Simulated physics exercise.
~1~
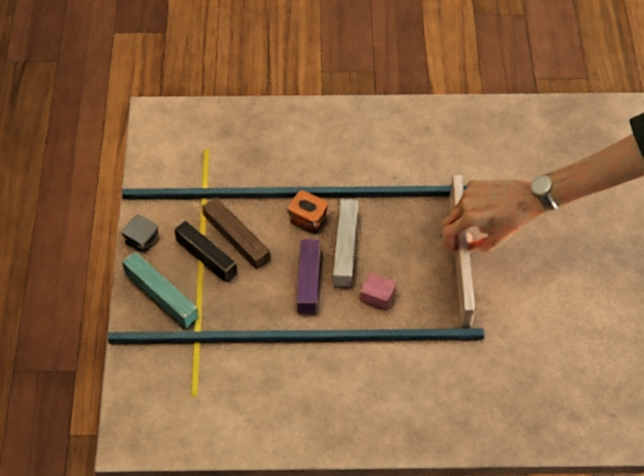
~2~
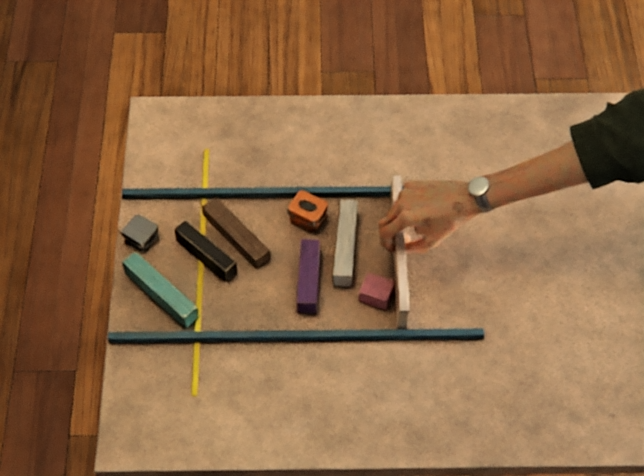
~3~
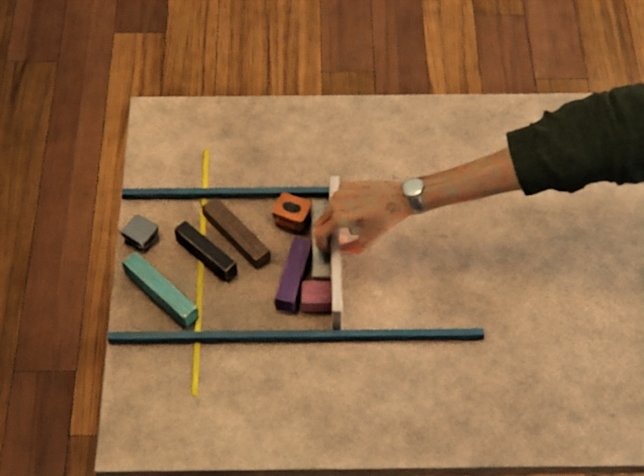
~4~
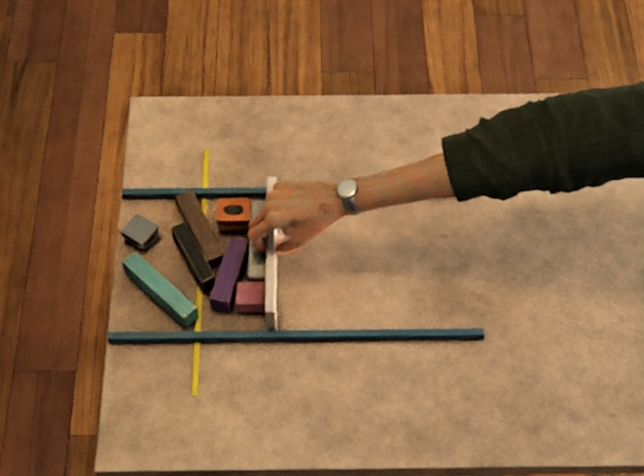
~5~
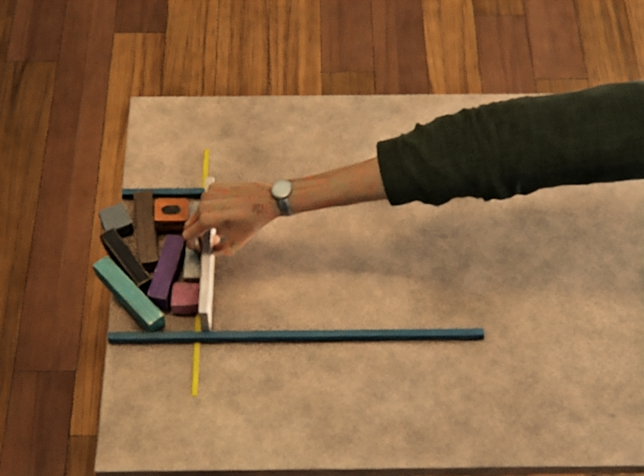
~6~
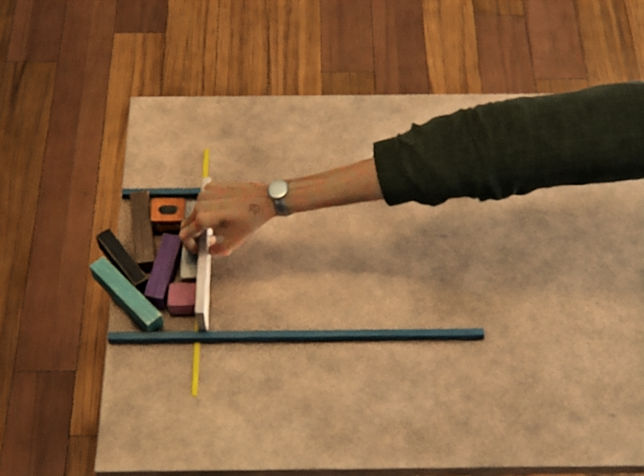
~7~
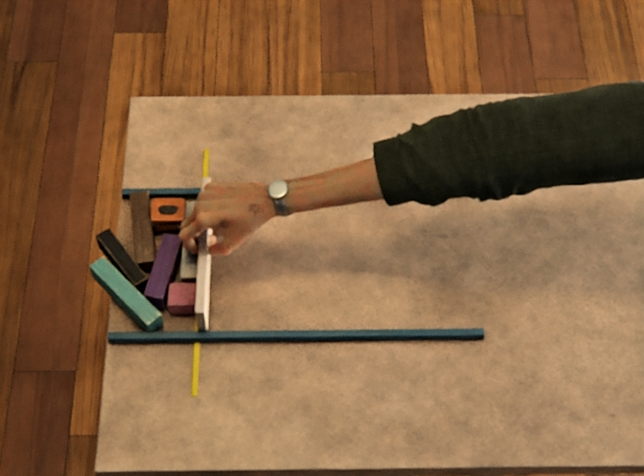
On a mottled tan tabletop above a wooden floor, small sticks and blocks lie scattered between two dark blue rails, with a yellow strip of tape crossing near the left end. A hand wearing a watch slides an upright pale board leftward, reaching the pink block first. The board then gathers the white and purple bars, and the orange block shifts along with them. Farther left, the brown and black sticks are pushed into the grey and turquoise pieces. The board stops by the tape; the grey block disappears over the left edge, while the others stay bunched together.
